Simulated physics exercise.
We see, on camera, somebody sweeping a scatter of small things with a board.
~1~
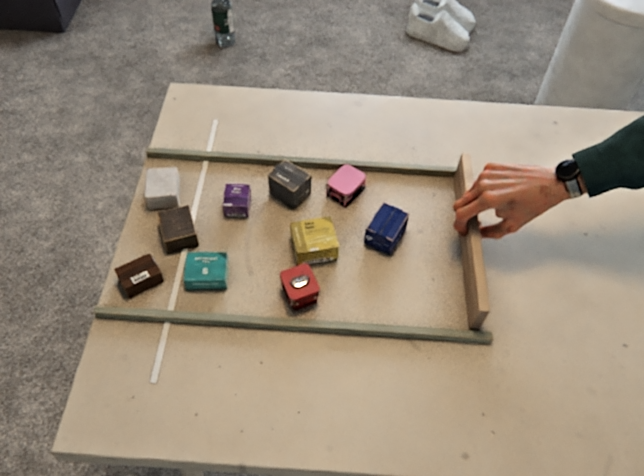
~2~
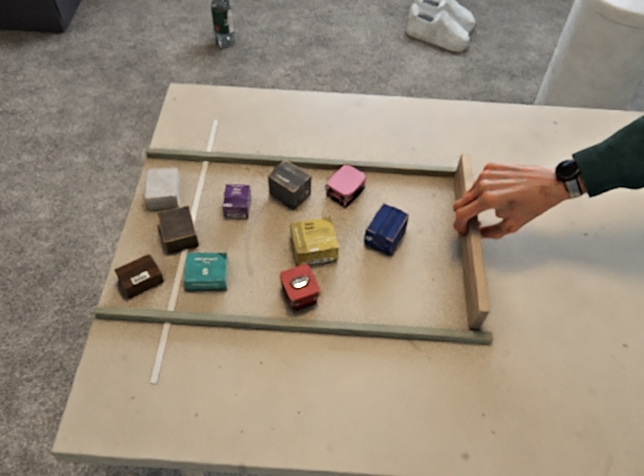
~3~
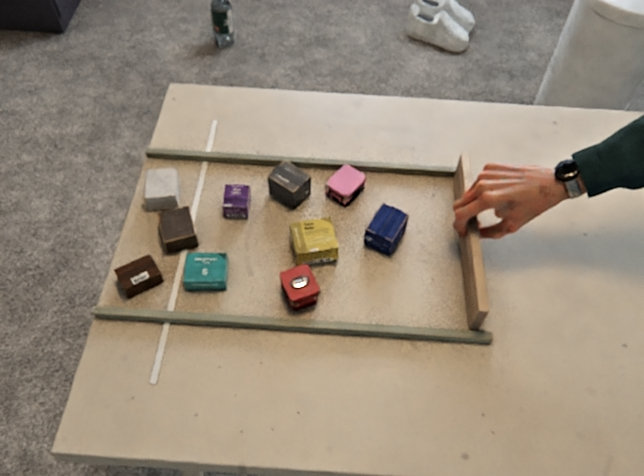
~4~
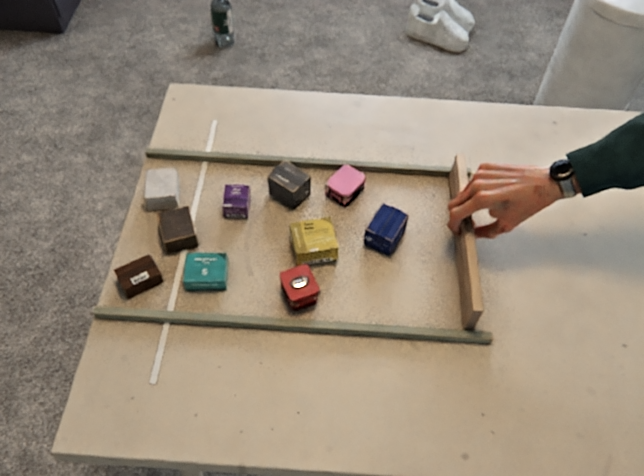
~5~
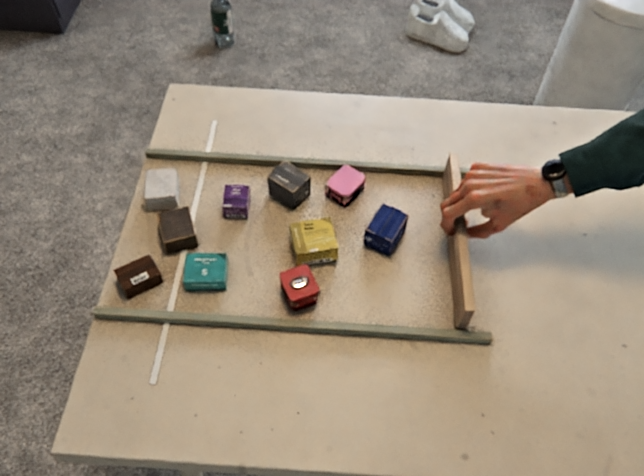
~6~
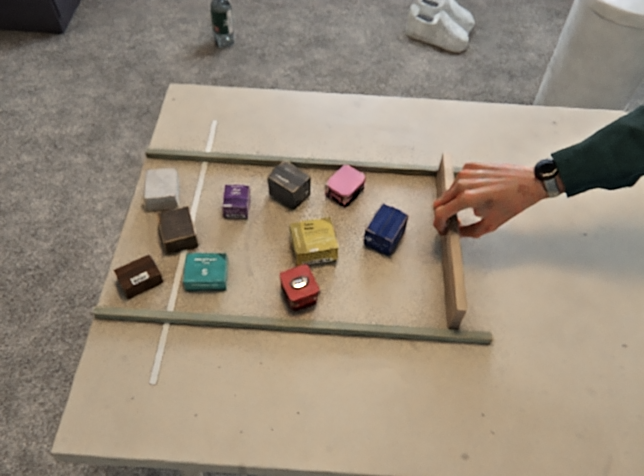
On a pale tabletop, a hand slides a wooden board slightly left toward scattered small boxes.
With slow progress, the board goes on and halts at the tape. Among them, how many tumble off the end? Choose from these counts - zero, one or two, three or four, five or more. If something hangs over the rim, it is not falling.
Count: Three or four.
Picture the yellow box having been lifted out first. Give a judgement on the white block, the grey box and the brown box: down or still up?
White block down; grey box still up; brown box down.
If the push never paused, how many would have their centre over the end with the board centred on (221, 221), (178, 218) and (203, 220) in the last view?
The counts are 0, 3 and 2, in that order.
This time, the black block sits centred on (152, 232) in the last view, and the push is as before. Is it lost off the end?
From that start, the object then does not stay.
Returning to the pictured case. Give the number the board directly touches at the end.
It is in contact with 3.
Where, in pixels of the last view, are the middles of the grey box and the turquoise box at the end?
In the last picture the first middle sits at (161, 165) and the other at (128, 265).
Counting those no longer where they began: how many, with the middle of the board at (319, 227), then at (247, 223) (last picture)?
At first I count 5, and then 8.
A little later, none off yet; white block at rest near (162, 189); brown box at rest near (139, 276); black block at rest near (178, 230).
Next, none off yet; white block at rest near (162, 189); brown box at rest near (139, 276); black block at rest near (177, 230).
When it is over, the number that fall off is three or four; down, black block, brown box and white block.
